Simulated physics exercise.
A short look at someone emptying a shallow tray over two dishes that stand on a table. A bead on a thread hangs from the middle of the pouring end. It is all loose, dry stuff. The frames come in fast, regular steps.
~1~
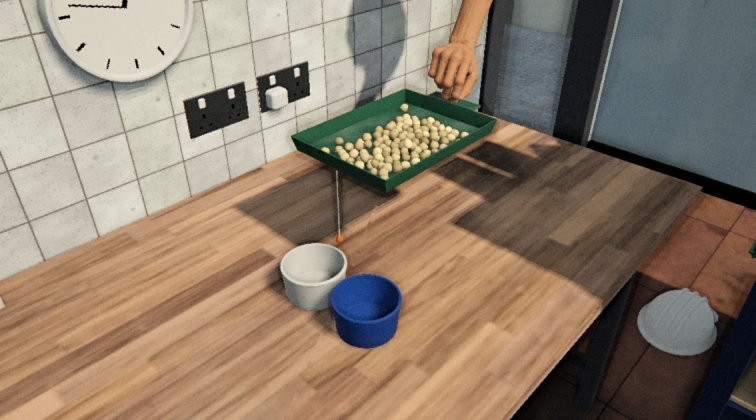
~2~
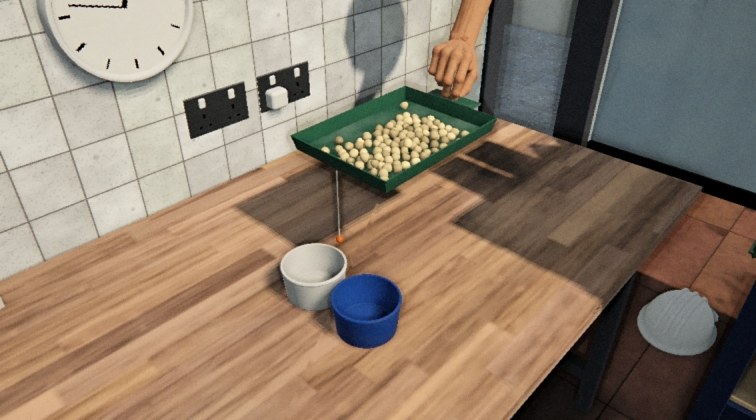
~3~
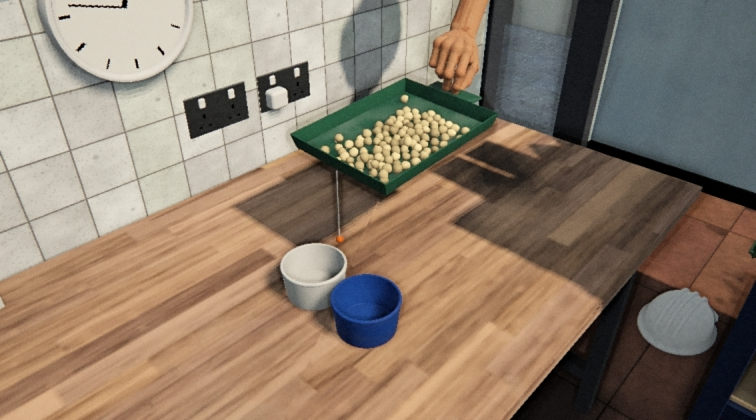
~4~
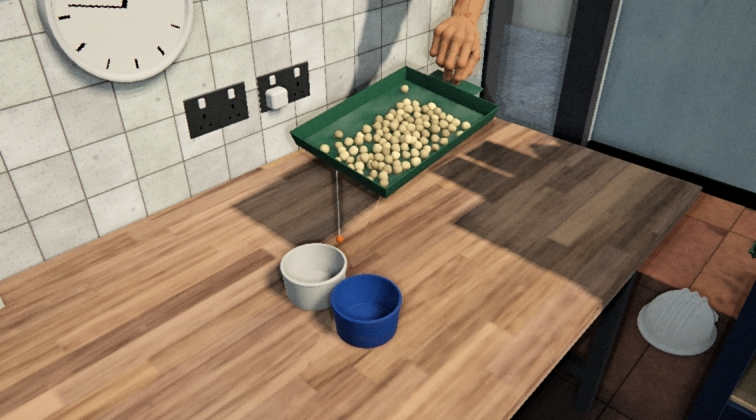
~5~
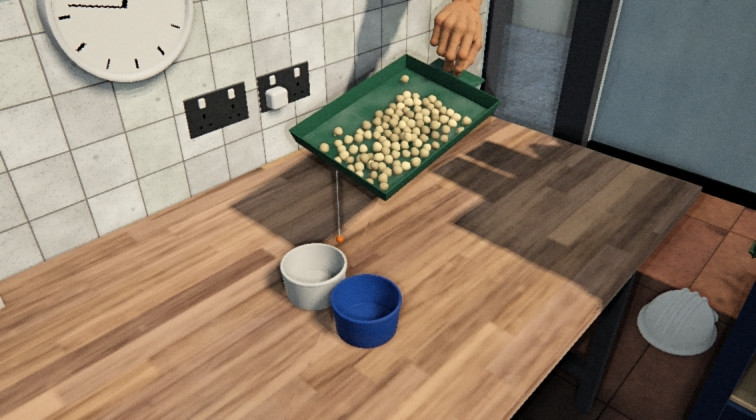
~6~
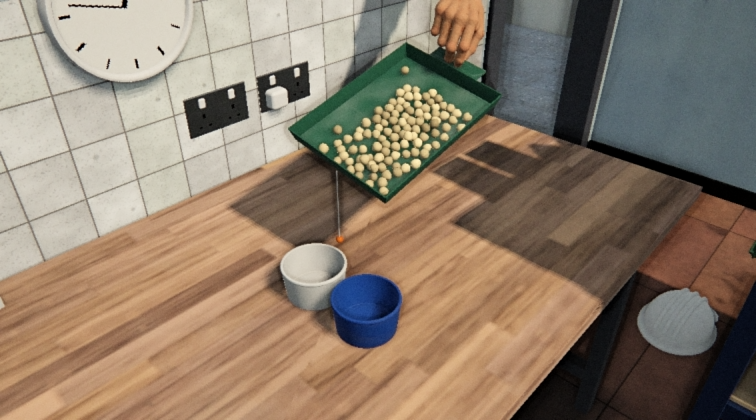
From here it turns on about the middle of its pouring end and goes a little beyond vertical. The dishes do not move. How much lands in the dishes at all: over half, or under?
In the dishes lies under half of it.
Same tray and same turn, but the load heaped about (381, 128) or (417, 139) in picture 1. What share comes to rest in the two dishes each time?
Roughly 20 per cent, and 20 per cent.
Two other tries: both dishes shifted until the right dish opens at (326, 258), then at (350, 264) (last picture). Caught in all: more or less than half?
At the first place under half, at the second less than half.
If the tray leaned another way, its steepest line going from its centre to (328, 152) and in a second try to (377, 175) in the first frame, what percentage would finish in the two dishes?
The first gives 20 %, the second 60 %.
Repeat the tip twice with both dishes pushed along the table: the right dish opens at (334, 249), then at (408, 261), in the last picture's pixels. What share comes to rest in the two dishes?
The first gives 0 %, the second 30 %.
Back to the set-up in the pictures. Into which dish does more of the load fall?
It is right.
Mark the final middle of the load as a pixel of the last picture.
Around (387, 303).
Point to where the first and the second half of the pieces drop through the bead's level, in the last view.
Around (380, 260) and then (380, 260).
Just after the last frame, tray tipped steeply; almost all on the tray; just a few in the air.
A moment on, tray tipped past a quarter turn; almost all on the tray; just a few in the right dish.
Further on, tray tipped past a quarter turn; roughly a quarter in the right dish; just a few in the left dish; roughly two thirds outside both.
When it is over, tray tipped past a quarter turn; roughly a quarter in the right dish; just a few in the left dish; roughly two thirds outside both.
